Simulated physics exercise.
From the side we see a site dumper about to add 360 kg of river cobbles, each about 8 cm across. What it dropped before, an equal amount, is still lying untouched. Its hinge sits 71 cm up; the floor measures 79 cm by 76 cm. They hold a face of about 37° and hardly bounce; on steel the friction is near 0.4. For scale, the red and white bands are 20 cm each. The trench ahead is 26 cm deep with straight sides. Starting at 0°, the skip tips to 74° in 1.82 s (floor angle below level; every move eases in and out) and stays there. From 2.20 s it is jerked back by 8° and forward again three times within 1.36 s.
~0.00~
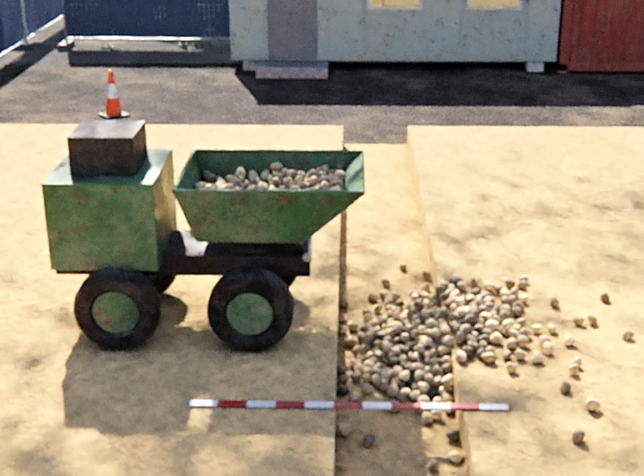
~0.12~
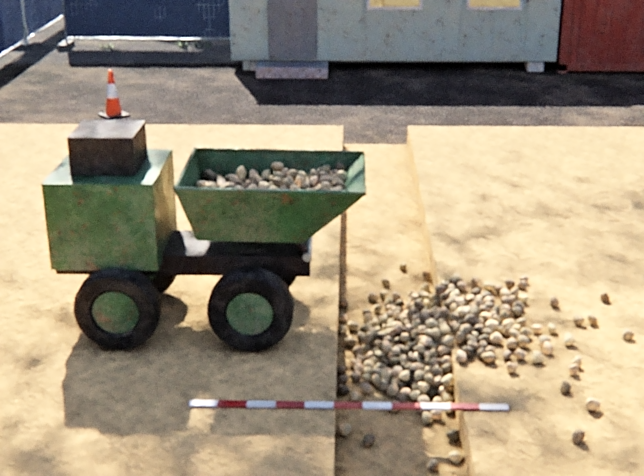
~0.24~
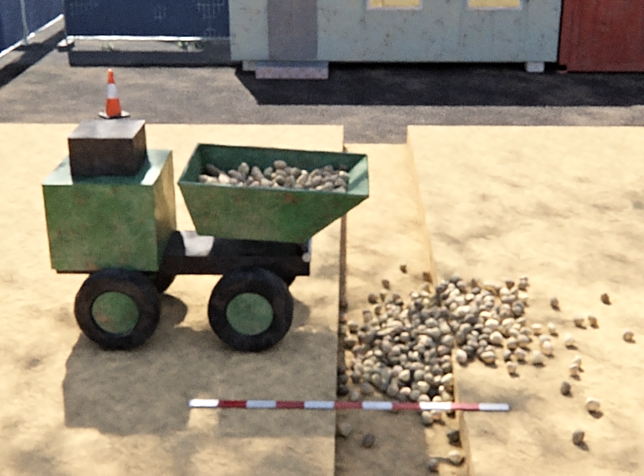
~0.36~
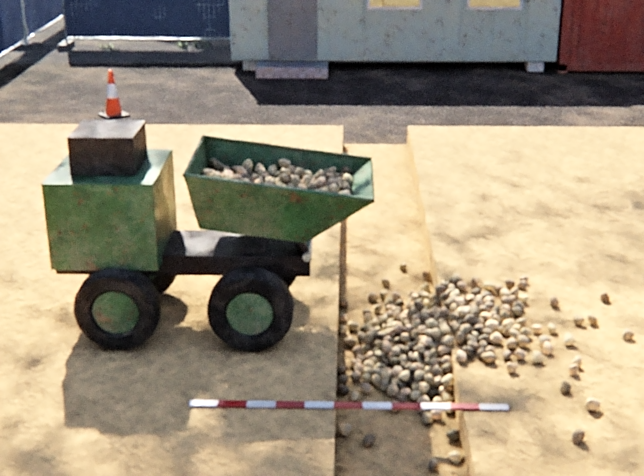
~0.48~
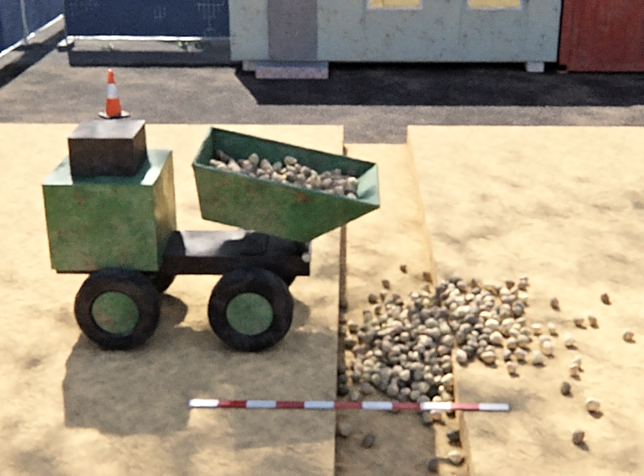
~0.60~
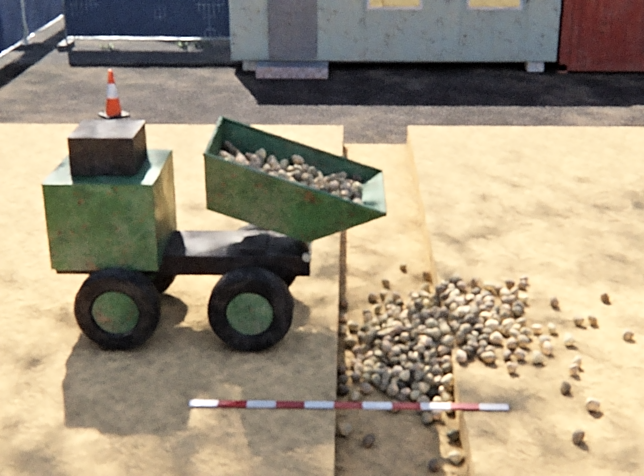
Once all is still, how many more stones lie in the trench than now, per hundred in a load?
Close to 58 parts in a hundred.
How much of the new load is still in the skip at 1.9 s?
It holds some 35 per cent.
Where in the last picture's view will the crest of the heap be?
Around (470, 302).
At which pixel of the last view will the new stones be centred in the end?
Their middle is at about (438, 321).
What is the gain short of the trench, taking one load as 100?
About 0 per cent.
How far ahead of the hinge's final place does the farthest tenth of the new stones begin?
About 150 cm.
After 1.4 s the floor is at 62°; in per cent of one load, 100 in the skip, 75 in the trench, 25 past the trench; the foremost stones are at (596, 324).
After 1.9 s the floor is at 74°; in per cent of one load, 37 in the skip, 122 in the trench, 41 past the trench; the foremost stones are at (596, 324).
After 4.0 s the floor is at 74°; in per cent of one load, 0 in the skip, 133 in the trench, 67 past the trench; the foremost stones are at (600, 325).
After 6.6 s the floor is at 74°; in per cent of one load, 0 in the skip, 133 in the trench, 67 past the trench; the foremost stones are at (600, 325). Net gain in the trench, 58.
